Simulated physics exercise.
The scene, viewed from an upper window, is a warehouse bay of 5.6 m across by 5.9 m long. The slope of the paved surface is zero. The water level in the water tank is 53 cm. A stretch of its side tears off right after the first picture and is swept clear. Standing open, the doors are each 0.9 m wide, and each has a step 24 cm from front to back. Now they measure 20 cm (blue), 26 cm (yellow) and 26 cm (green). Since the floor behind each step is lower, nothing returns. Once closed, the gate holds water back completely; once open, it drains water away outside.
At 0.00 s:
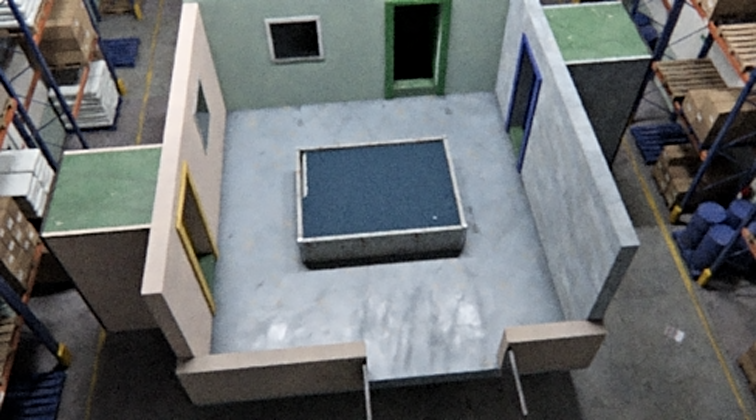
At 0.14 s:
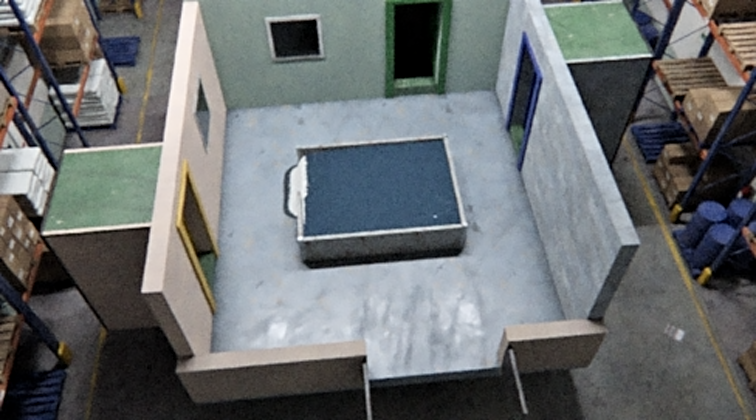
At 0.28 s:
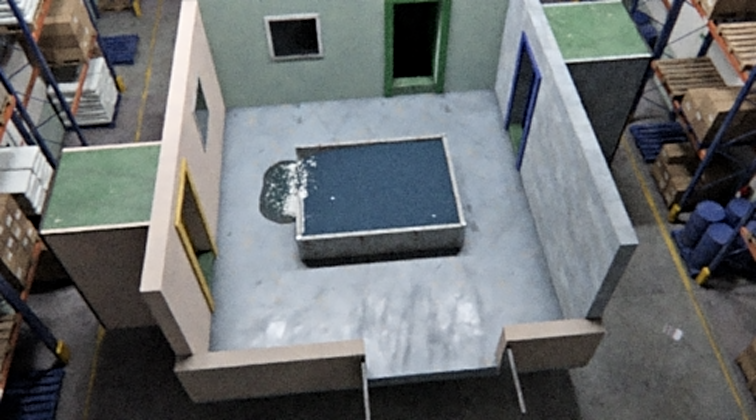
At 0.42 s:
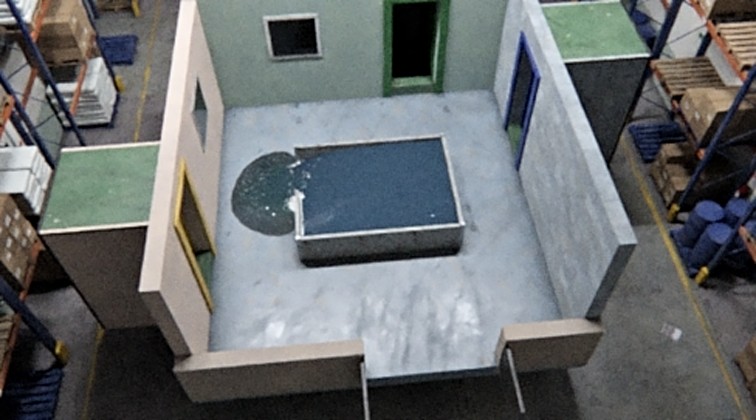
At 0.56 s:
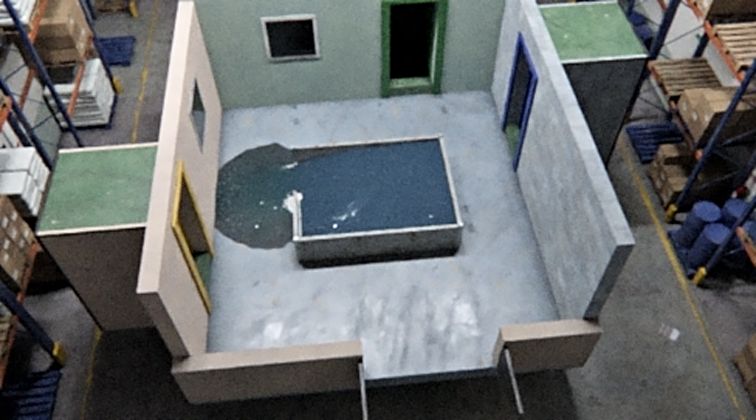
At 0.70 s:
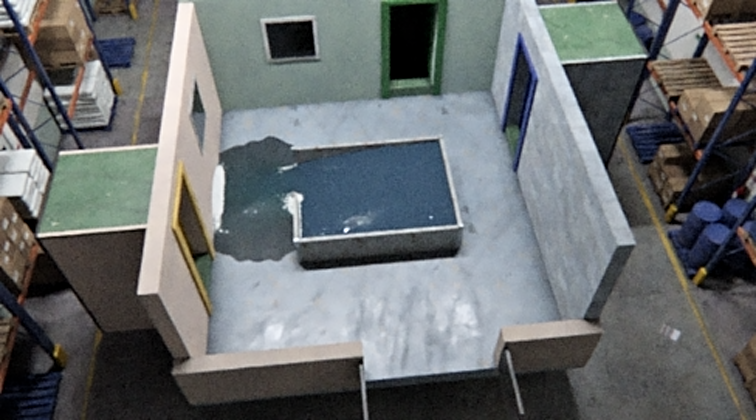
Water poured out through a gap in the left side of the raised tank in the walled warehouse bay, then spread across the pale floor in a dark, widening patch to the left wall.
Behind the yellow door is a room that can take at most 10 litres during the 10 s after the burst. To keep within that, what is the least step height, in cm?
Some 6 cm.
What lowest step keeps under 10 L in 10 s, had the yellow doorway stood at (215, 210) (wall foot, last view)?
31 cm.
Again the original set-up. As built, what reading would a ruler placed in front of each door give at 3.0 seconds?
Depths, in cm - blue: 0, yellow: 10, green: 2.
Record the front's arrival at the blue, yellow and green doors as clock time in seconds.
Times: Blue = 4.5 s, yellow = 1.1 s, green = 3.0 s.
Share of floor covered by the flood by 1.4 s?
Near 15 per cent is wet.
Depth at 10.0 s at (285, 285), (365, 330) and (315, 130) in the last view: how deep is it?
Respectively 4 cm, 5 cm and 4 cm.
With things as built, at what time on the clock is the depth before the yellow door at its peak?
Around 2.6 s, give or take.
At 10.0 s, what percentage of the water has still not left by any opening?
Roughly 96 per cent of the water.
After 1.4 s water covers 15 % of the floor, deepest (36 cm) near (227, 196); 8 cm at the yellow door, 0 litres in over its 26 cm step.
After 3.0 s water covers 45 % of the floor, deepest (34 cm) near (222, 121); 10 cm at the yellow door, 0 litres in over its 26 cm step.
After 10.0 s water covers 100 % of the floor, deepest (14 cm) near (551, 286); 4 cm at the yellow door, 0 litres in over its 26 cm step.
At the yellow door as built, the water arrived by 1.2 s and peaked near 10 cm at 2.6 s.
Run again over the same 10 s with other heights there, 14 litres in over 5.5 cm, 6 litres over 7 cm. The limit of 10 litres is kept from about 6 cm up.
